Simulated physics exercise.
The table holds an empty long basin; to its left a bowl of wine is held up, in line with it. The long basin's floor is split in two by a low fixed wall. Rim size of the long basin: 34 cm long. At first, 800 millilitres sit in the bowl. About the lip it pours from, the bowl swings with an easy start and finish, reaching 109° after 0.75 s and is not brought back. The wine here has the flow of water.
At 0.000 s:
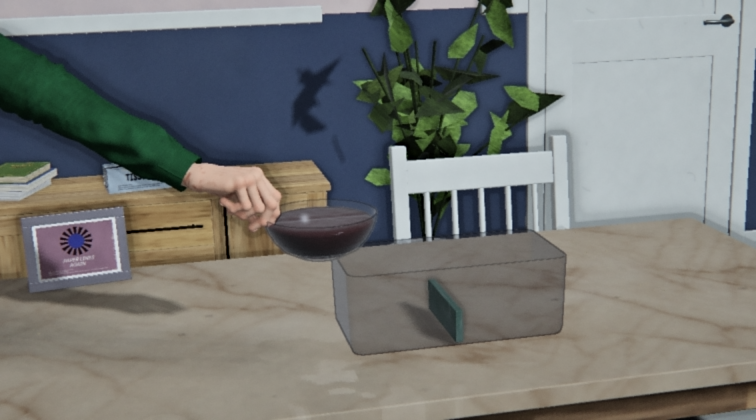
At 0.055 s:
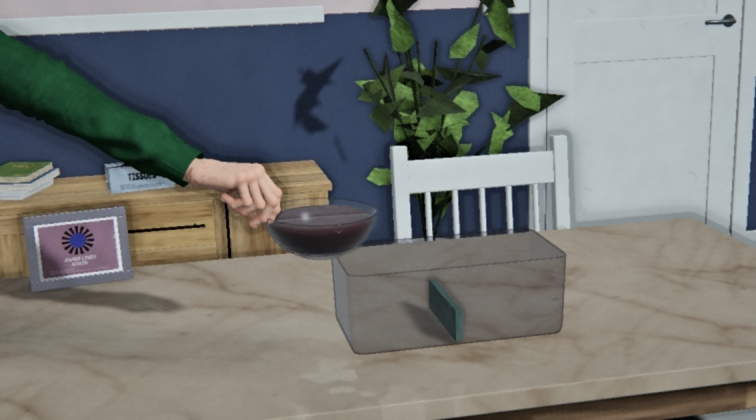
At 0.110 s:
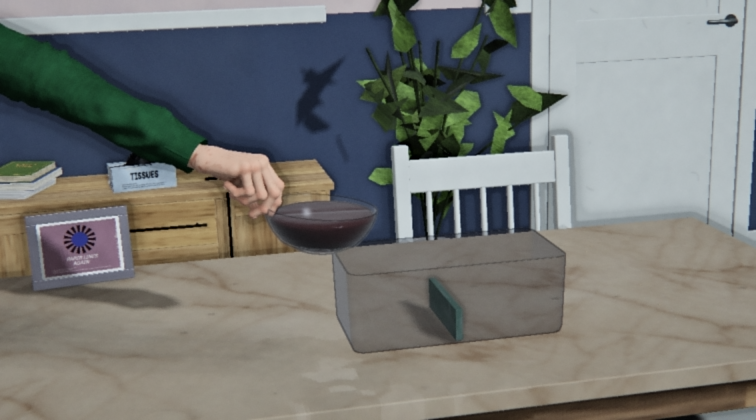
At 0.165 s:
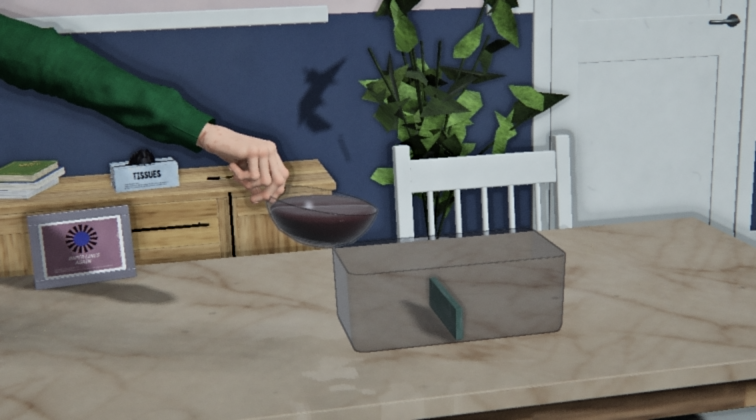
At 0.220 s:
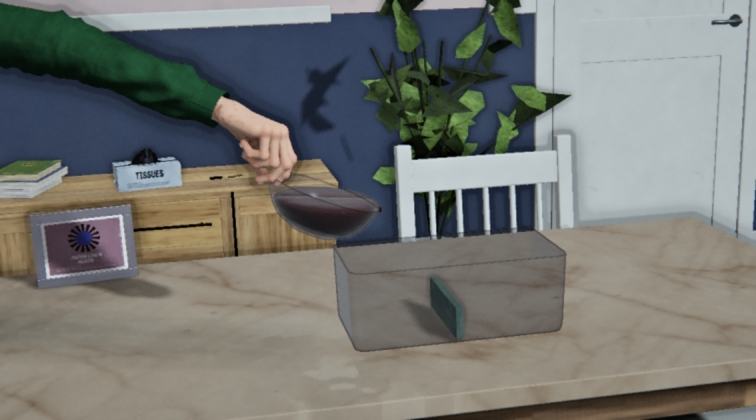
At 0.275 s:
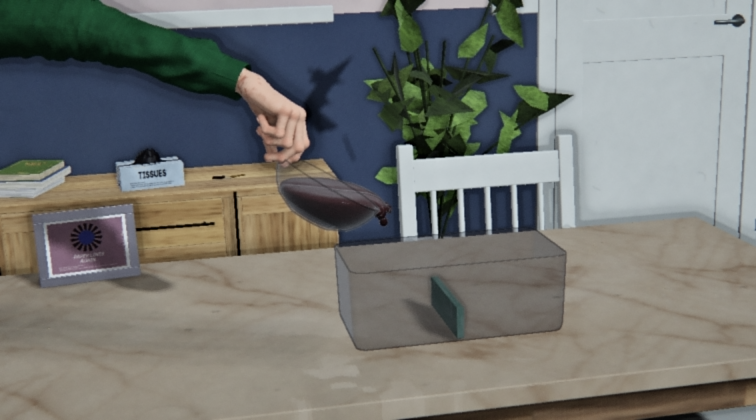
In a room with a dark blue wall, a white door and a leafy plant, a fixed camera looks slightly down across a pale marble table. A green-sleeved arm from the left holds a clear bowl of dark red wine beside a see-through grey basin with a teal panel, near a framed card, wooden cabinet and white chair. The hand rises, tilting the bowl rightward until a little wine passes its lip.
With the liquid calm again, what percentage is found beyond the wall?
Beyond the wall there is roughly 58 percent.
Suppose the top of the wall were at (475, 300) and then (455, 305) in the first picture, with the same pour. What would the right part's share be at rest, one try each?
I'd put it at about 10 per cent for the first and about 40 per cent for the second.
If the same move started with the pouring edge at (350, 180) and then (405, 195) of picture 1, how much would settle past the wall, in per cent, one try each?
Respectively about 30 and 80 percent.
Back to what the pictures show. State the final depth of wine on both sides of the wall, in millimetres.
Depths: Left near 12 mm, right near 18 mm.
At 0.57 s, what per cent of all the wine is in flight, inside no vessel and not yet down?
Share: Roughly 48 per cent.
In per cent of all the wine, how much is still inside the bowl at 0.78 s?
0 in a hundred, give or take.
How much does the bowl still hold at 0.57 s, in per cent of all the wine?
10 %.
By 0.57 s the tilt is 94° and 10 per cent is still to pour, 27 is left of the wall and 15 right of it.
By 0.78 s the tilt is 109° and 0 per cent is still to pour, 34 is left of the wall and 64 right of it.
By 1.01 s the tilt is 109° and 0 per cent is still to pour, 40 is left of the wall and 58 right of it.
By 1.25 s the tilt is 109° and 0 per cent is still to pour, 40 is left of the wall and 58 right of it.
At rest 40 per cent lies left of the wall, 58 right of it and 2 outside.
